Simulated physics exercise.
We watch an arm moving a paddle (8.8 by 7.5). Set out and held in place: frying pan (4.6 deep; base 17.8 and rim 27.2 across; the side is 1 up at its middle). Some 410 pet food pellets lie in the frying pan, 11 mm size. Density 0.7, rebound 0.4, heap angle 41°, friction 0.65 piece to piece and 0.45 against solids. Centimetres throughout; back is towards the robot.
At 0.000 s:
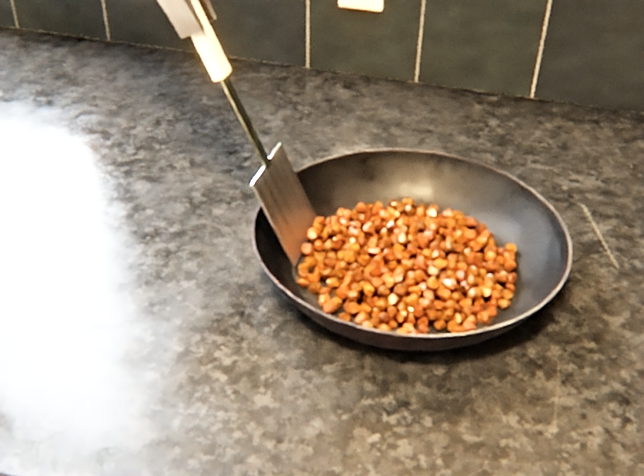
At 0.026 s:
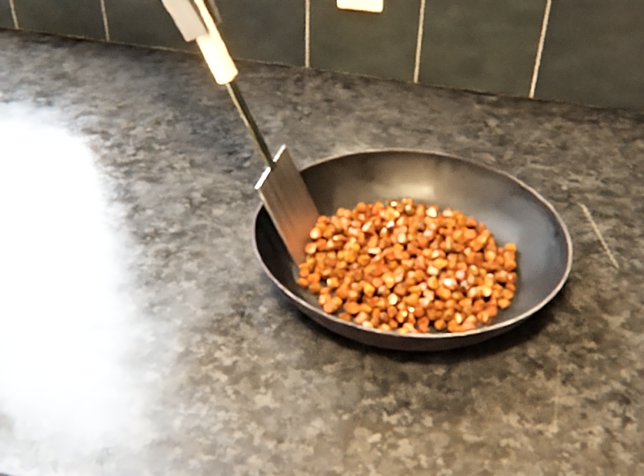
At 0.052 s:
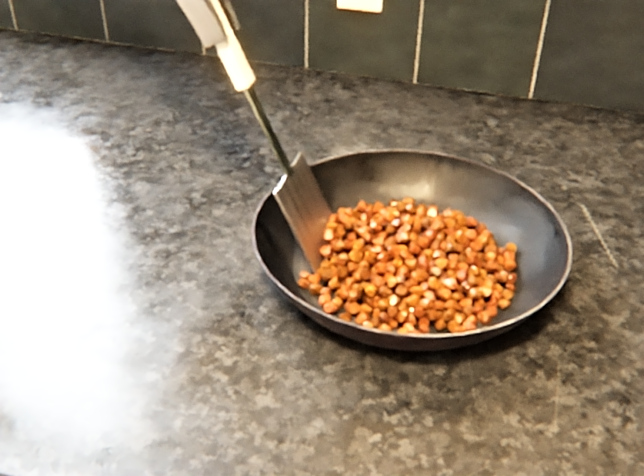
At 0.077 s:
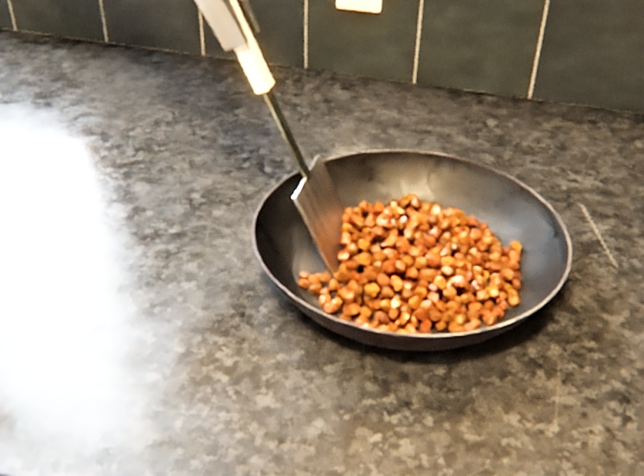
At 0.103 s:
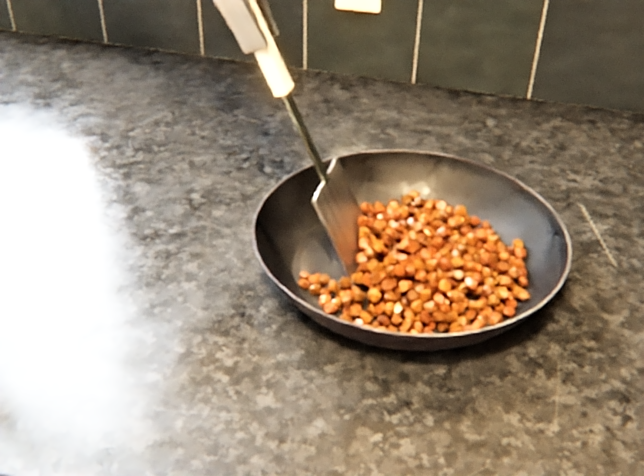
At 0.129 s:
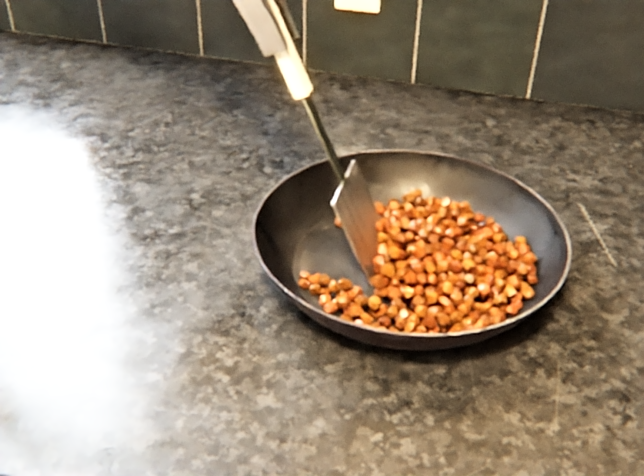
A metal paddle on a robot arm moved steadily rightward through a dark frying pan of small orange-brown pellets, pushing the heap to the right and leaving bare pan behind it.
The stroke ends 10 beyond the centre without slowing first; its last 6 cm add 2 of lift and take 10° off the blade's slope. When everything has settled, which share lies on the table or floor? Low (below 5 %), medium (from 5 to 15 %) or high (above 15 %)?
Answer: High; above 15 % of the pet food pellets finish on the table or floor.
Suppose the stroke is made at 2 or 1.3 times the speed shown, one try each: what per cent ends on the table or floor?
About 30 and 20 per cent.
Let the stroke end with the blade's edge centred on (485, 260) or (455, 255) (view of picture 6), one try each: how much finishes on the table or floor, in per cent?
About 0 and 0 per cent.
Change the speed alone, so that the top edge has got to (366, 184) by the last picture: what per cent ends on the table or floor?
About 20 per cent.
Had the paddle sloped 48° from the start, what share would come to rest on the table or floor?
It would be near 10 per cent.
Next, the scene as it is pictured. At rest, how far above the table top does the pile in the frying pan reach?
Some 5.5 cm.
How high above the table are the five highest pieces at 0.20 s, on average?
Some 4 cm.
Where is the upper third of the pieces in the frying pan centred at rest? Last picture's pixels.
Around (517, 255).
By 0.20 s, sloping 65°, highest piece 4 above the table; 414 in the frying pan.
By 0.27 s, sloping 61°, highest piece 7 above the table; 413 in the frying pan, 1 on the blade or in flight.
By 0.50 s, sloping 55°, highest piece 8 above the table; 328 in the frying pan, 71 on the table or floor, 15 on the blade or in flight.
By 1.55 s, sloping 55°, highest piece 5 above the table; 327 in the frying pan, 87 on the table or floor.
Final count, 327 in the frying pan, 87 on the table or floor. That is 21 % on the table or floor.
